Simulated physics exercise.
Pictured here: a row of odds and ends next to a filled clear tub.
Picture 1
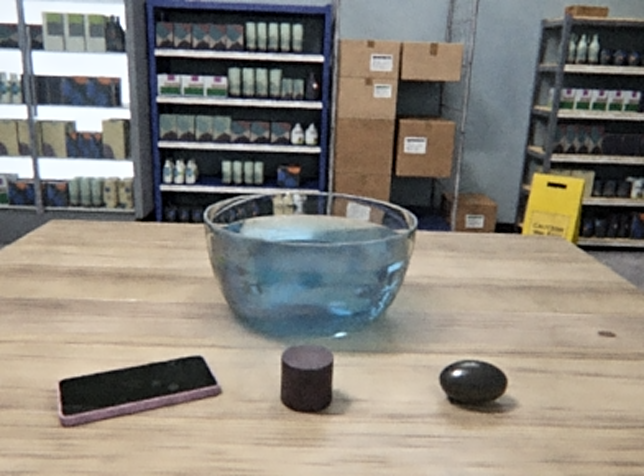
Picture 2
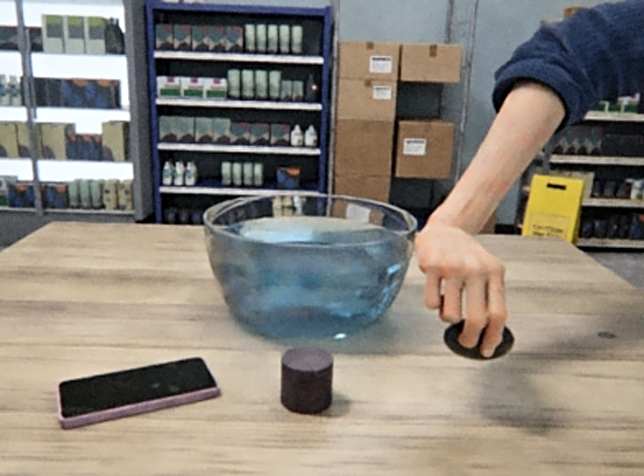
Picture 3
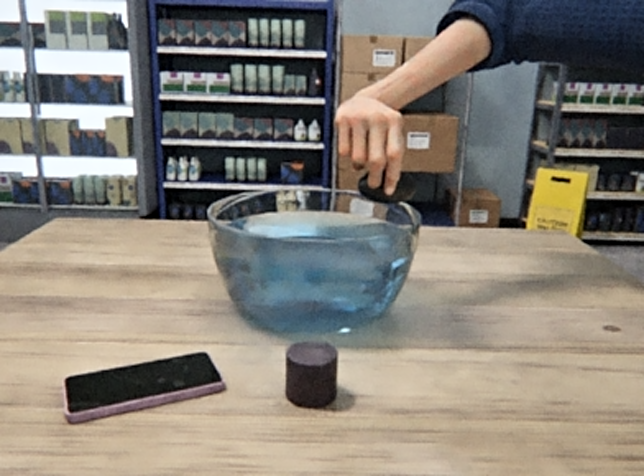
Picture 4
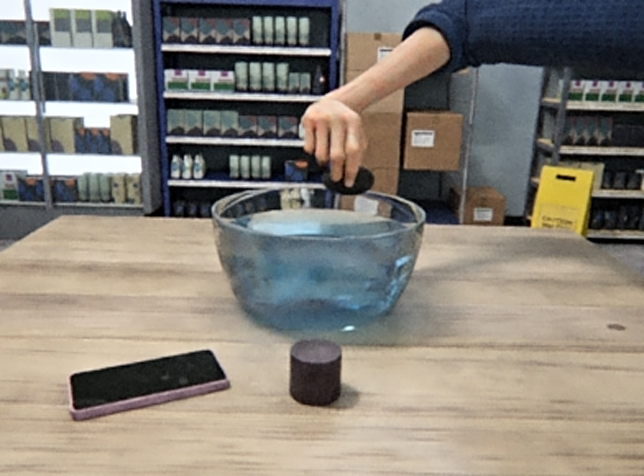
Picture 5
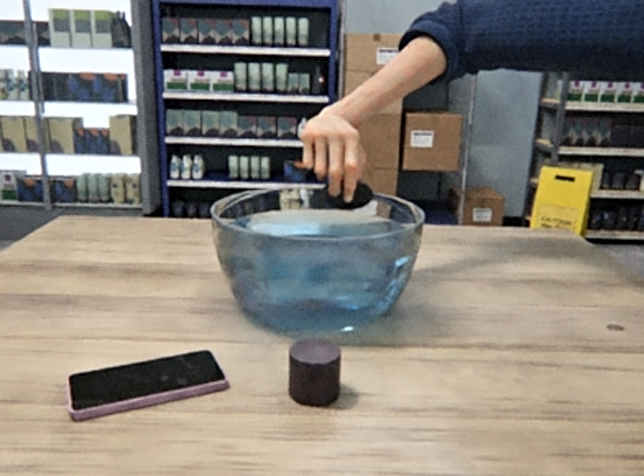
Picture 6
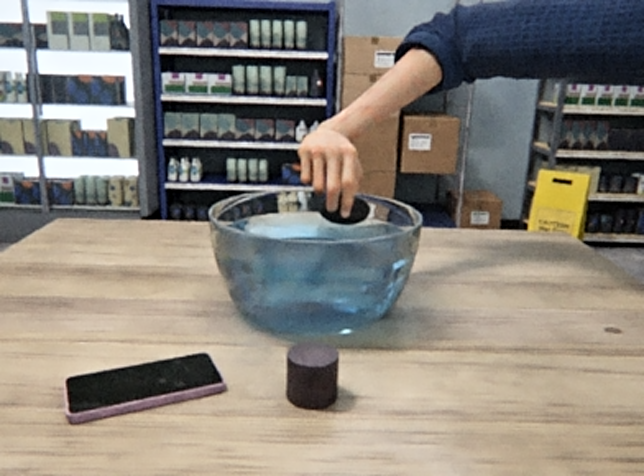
A hand picks up the dark stone and lowers it inside the clear tub's rim.
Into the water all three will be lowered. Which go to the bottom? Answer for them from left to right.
Obs. - left heads down; middle heads down; right heads down.
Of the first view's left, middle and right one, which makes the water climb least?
Answer: The body at the right end.
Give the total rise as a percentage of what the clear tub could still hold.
About 14 percent.
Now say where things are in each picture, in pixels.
In the first picture, the row from the left; phone (139, 387); iron weight (307, 378); stone (473, 382).
In the second picture, a hand picks up the stone; stone (479, 339); iron weight (307, 379).
In the third picture, it is carried over; stone (387, 186); phone (145, 384).
In the fourth picture, it is above the clear tub; stone (349, 180); iron weight (316, 371).
In the fifth picture, it comes down; stone (347, 194); phone (148, 381).
In the sixth picture, it is just over the surface; phone (145, 384); iron weight (312, 375); stone (345, 210).
Next, the stone sinks.
After that, the iron weight sinks.
Finally, the phone sinks; afloat, none of them.
